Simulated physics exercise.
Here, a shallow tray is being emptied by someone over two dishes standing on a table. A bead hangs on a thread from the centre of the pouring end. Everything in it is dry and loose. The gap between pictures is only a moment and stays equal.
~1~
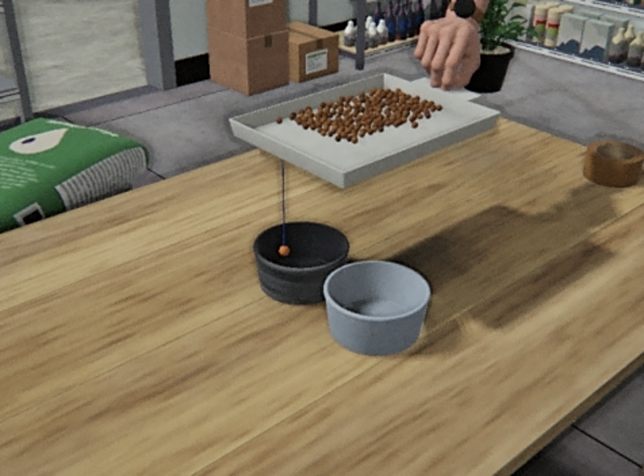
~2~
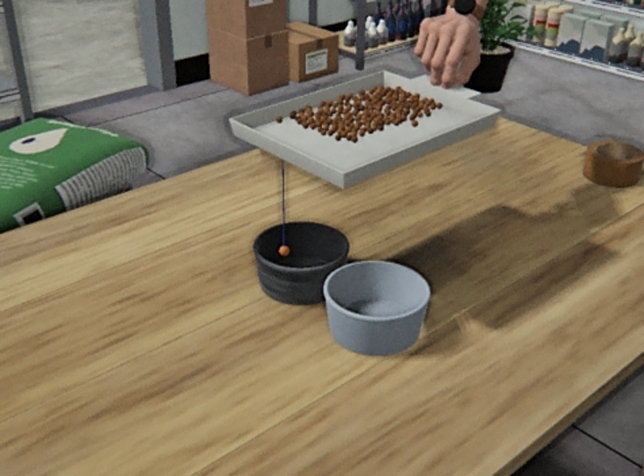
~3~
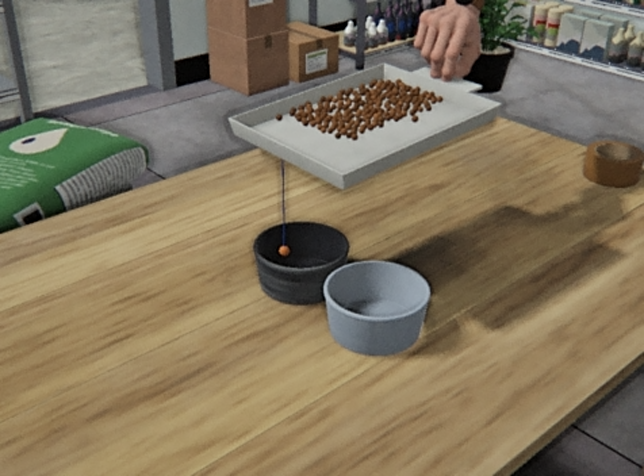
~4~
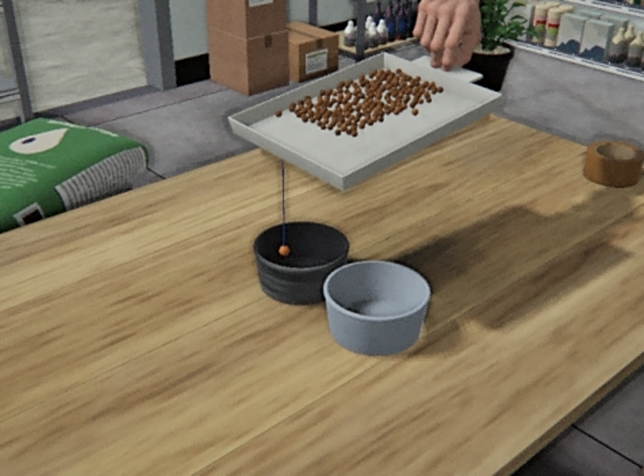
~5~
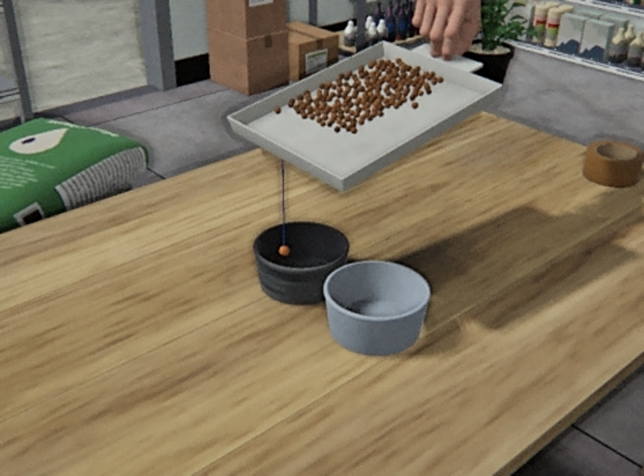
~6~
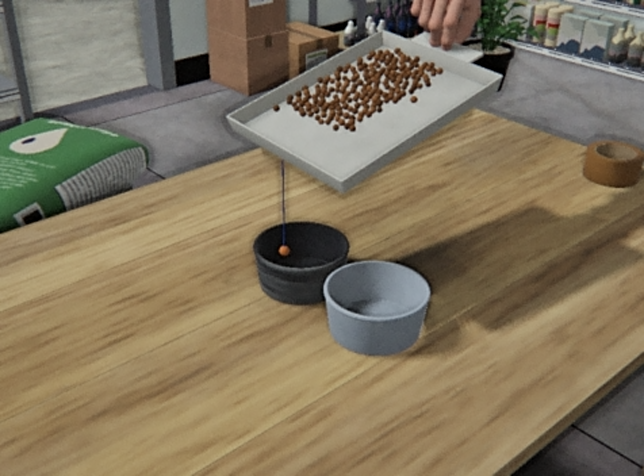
At first, a hand holds a shallow tray of small brown balls nearly level above a dark bowl and a blue-gray bowl on a wooden table. The hand then gradually raises the far end, slanting the tray slightly toward its near right corner, while the balls stay bunched and the orange bead hangs still.
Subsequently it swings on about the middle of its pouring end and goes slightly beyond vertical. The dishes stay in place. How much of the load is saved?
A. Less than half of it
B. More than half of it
Option A: Less than half of it.
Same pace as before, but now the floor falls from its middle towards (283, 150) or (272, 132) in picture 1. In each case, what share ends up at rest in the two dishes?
0 % and 10 %, roughly.
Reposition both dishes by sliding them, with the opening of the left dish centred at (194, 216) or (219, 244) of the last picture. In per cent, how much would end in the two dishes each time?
Roughly 0% the first time and 60% the second time.
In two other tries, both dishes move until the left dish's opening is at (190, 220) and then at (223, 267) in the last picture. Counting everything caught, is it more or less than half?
First try: A minority; second try: A majority.
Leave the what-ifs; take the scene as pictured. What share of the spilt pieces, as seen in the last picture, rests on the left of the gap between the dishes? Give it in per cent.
80 per cent or thereabouts.
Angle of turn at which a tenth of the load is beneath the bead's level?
That happens at around 85°.
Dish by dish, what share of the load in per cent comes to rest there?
In the left dish 0 per cent comes to rest, in the right dish 10 per cent.
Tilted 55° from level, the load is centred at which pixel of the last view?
(313, 158).
Soon, tray tipped steeply; nearly all on the tray; a stray few outside both; a small part in the air.
A while on, tray tipped right over; most on the tray; a stray few in the right dish; a small part outside both; a small part in the air.
Towards the end, tray tipped past a quarter turn; a small part in the right dish; most outside both.
Finally, tray tipped past a quarter turn; a small part in the right dish; none in the left dish; most outside both.
